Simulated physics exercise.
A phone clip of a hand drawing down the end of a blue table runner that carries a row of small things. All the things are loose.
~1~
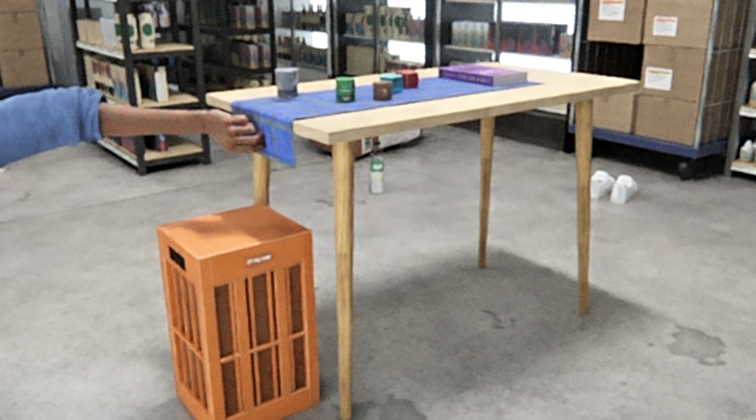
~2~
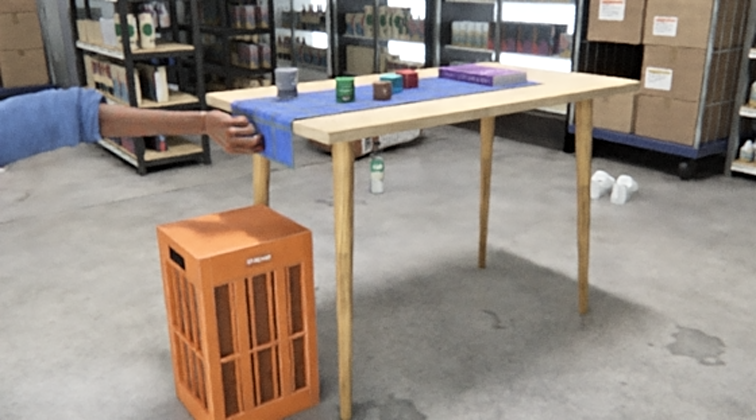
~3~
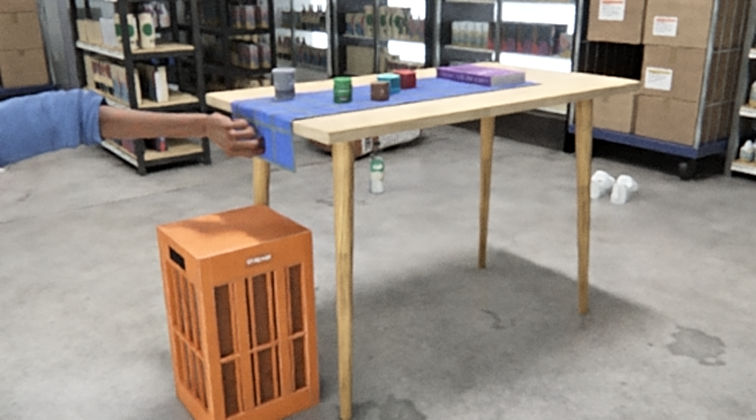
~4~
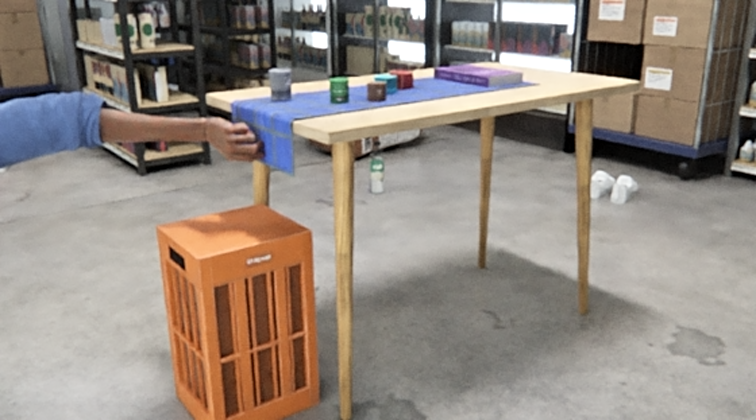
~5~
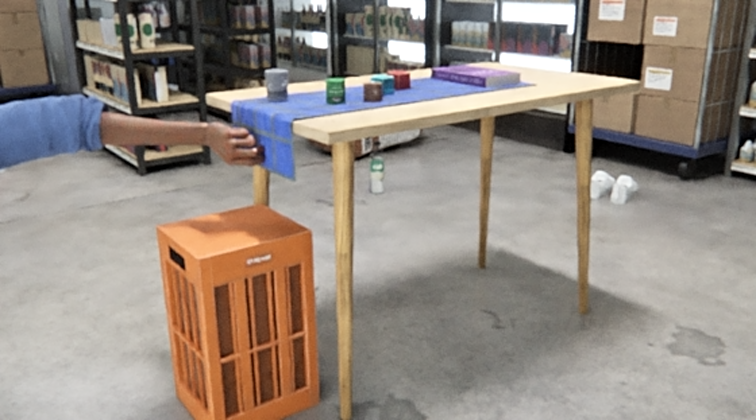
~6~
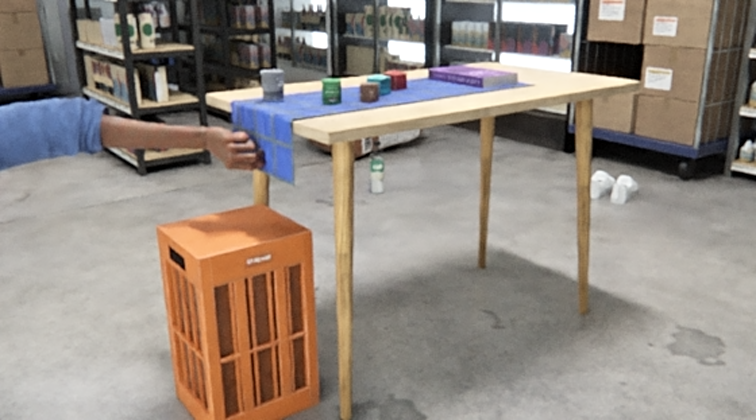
A hand at the left slowly drew the end of a blue runner down over the table's edge, and the small pots and cans on it shifted slightly left, above an orange crate.
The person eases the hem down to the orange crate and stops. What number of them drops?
The count of fallen things is one.
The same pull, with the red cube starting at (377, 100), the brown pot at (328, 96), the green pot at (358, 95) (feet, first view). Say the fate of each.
The red cube survives, the brown pot remains up, the green pot does not fall.
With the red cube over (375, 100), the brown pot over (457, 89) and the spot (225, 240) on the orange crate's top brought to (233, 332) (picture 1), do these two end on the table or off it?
The red cube is carried off; the brown pot survives.
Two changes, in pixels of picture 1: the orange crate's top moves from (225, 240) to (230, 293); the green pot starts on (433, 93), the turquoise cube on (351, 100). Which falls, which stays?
The green pot stays on; the turquoise cube tumbles off.
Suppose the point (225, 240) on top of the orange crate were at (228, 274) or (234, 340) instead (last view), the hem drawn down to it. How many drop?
The count: 2 and 4.
A little later, hem near (264, 195); all still up.
Next, hem on the crate; grey can gone.
When it is over, hem on the crate; grey can gone. It carries off one.
